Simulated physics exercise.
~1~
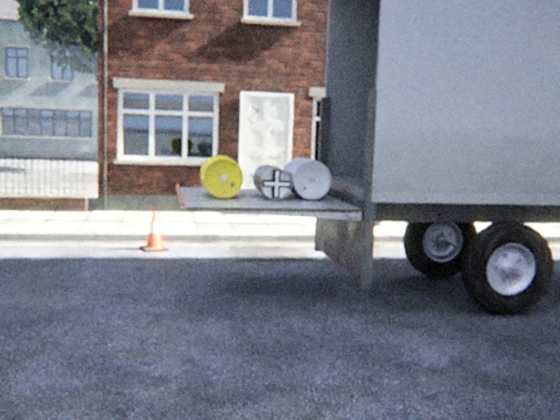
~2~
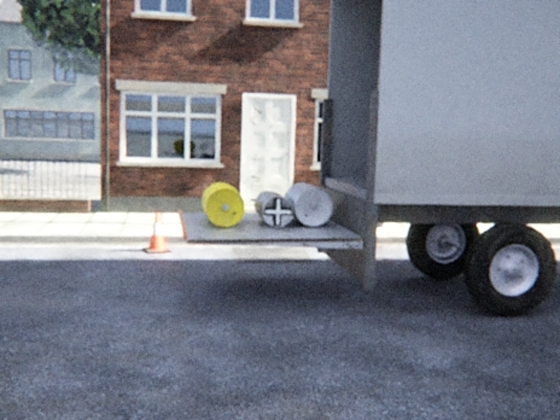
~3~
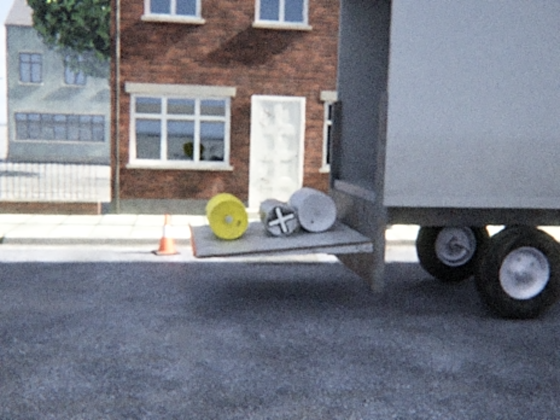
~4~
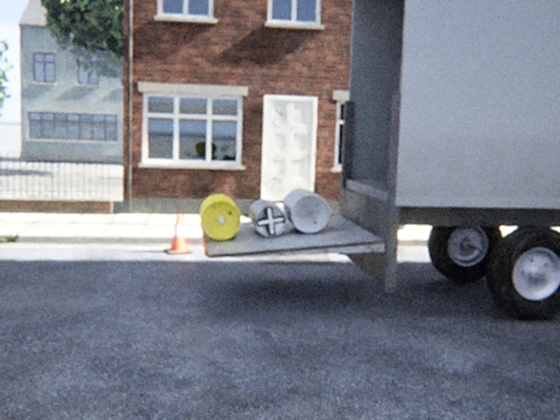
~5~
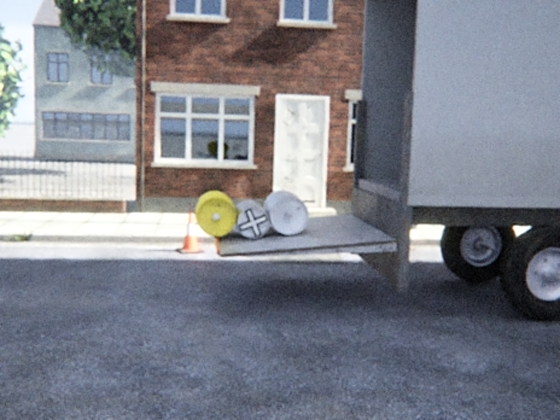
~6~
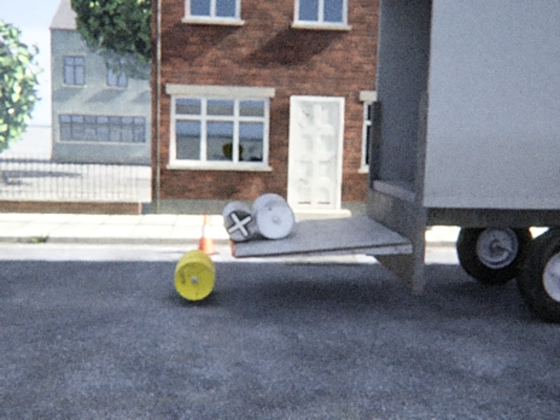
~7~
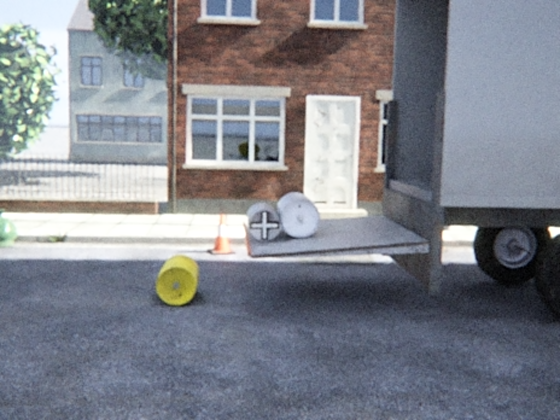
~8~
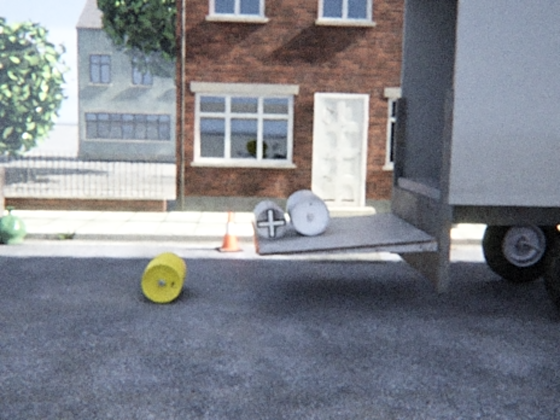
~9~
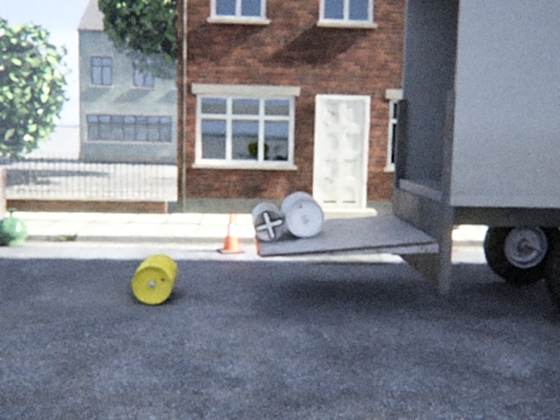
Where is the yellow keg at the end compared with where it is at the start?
At the start the yellow keg is on the lorry's platform beside the other two. At the end it is down on the road, to the left of the platform and away from them.
